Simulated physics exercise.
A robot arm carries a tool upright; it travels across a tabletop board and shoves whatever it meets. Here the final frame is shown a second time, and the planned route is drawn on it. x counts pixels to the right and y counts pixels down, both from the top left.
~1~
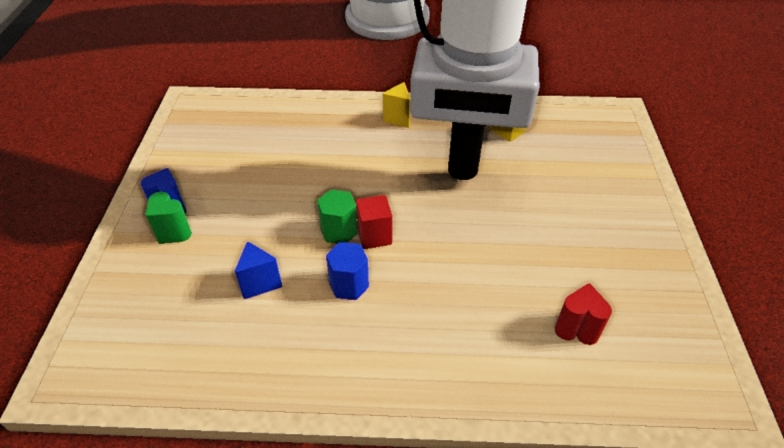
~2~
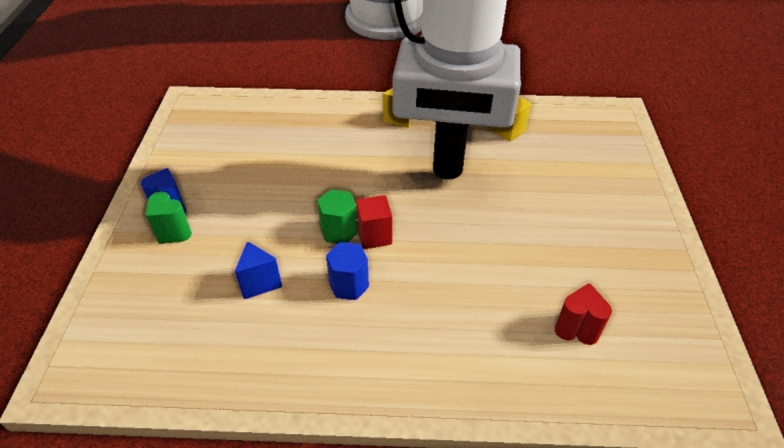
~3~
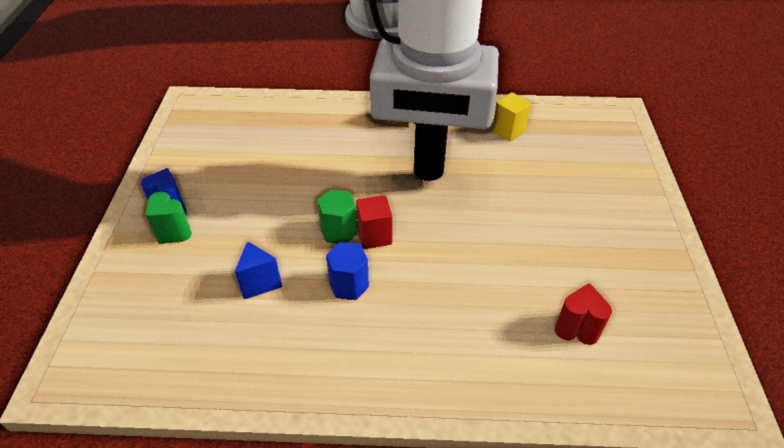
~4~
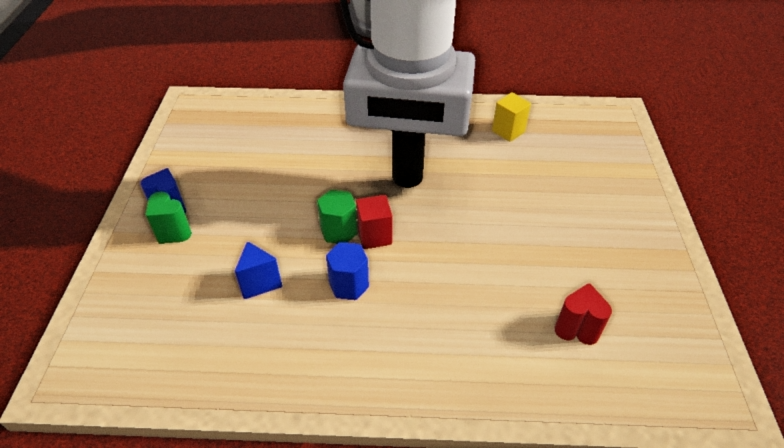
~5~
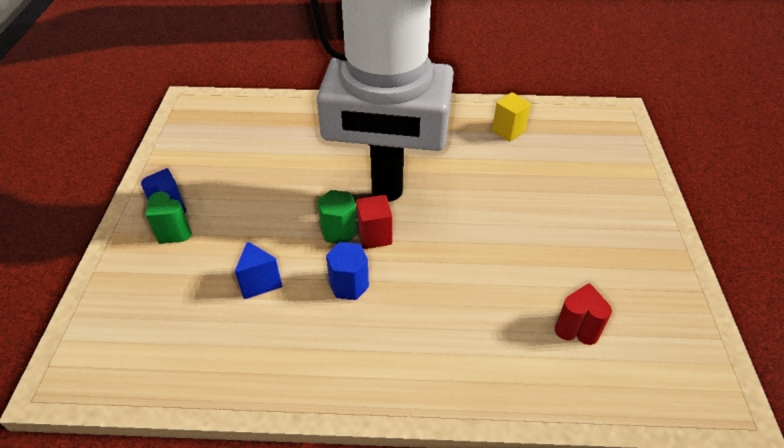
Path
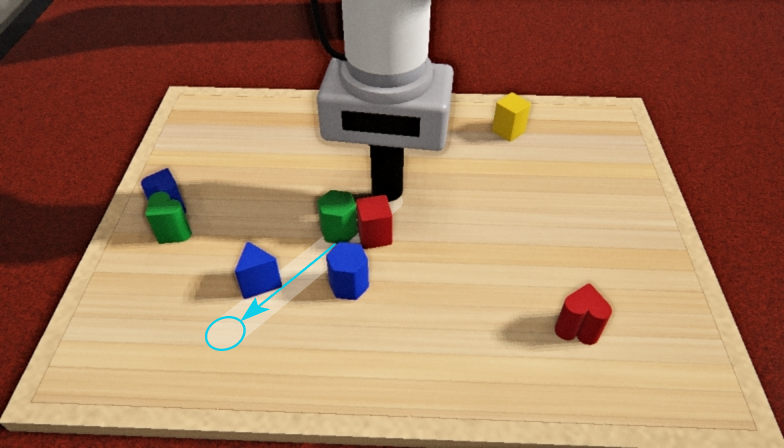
On a wooden board over red fabric, a robot arm's black tool moving left and slightly nearer, beside motionless coloured blocks.
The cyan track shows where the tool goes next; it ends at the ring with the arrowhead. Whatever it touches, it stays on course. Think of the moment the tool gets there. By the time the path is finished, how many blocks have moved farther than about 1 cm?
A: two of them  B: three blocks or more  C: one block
B (three blocks or more)
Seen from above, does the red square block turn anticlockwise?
Yes
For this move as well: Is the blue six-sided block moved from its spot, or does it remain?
That block is not shifted.
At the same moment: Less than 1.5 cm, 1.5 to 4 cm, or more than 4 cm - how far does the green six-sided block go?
Displaced more than 4 cm.
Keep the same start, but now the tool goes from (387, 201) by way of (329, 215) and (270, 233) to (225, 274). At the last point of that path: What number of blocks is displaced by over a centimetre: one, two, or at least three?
The number is one.
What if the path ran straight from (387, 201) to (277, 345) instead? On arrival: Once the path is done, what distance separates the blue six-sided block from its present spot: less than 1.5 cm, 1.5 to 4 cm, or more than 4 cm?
It will fall in the middle band, 1.5 to 4 cm.
Path on the board, from (387, 201) directly to (225, 333).
What follows on the original path. One third of the way, tool (339, 230); green six-sided block (302, 219); red square block (372, 221), turned 35° anticlockwise.
Two thirds of the way, tool (285, 274); blue triangle (243, 260), turned 15° clockwise; green six-sided block (262, 231), turned 55° clockwise; red square block (372, 221), turned 35° anticlockwise.
At the end, tool (222, 324); blue triangle (219, 270), turned 95° clockwise; green six-sided block (262, 231), turned 55° clockwise; blue six-sided block in place; red square block (372, 221), turned 35° anticlockwise.
